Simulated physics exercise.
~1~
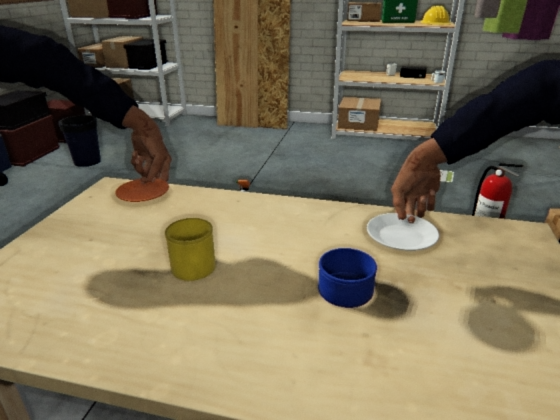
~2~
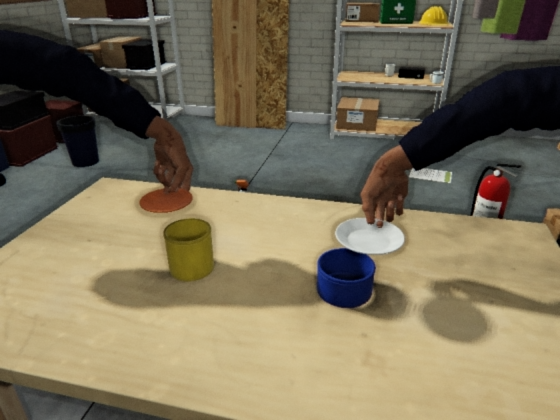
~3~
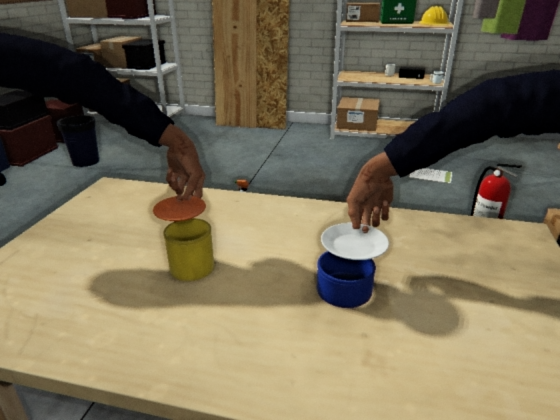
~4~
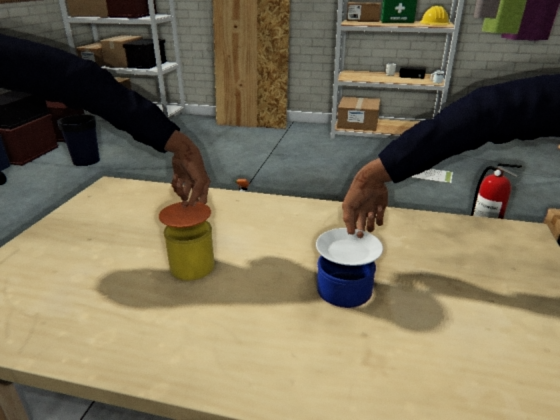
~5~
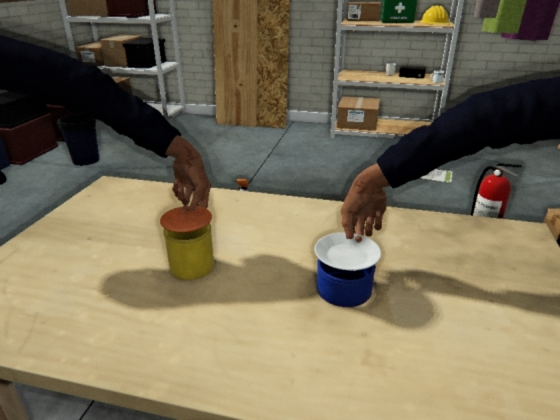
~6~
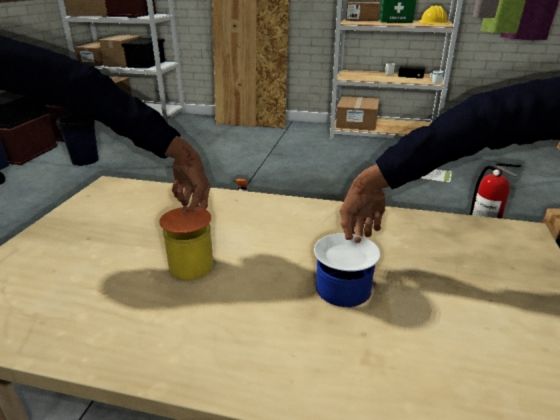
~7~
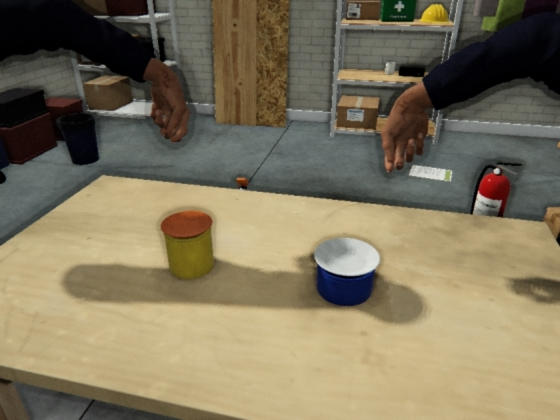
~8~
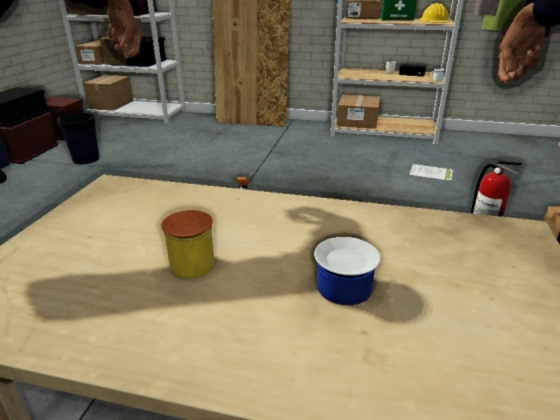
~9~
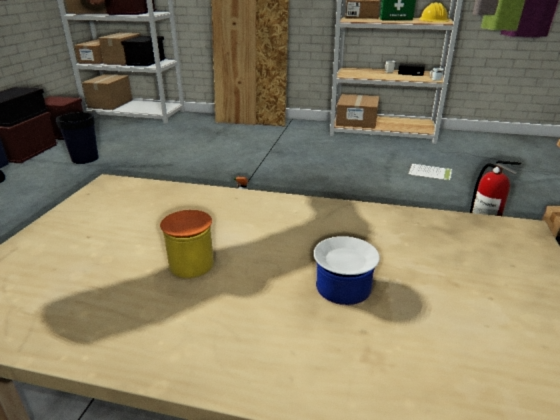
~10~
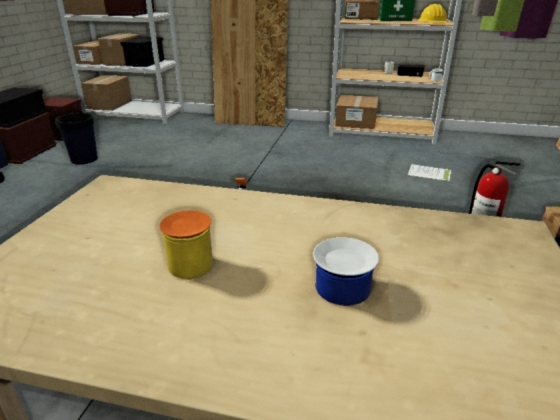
Orange saucer and white plate being lowered by two hands onto yellow and blue containers, staying on top as the hands withdraw.
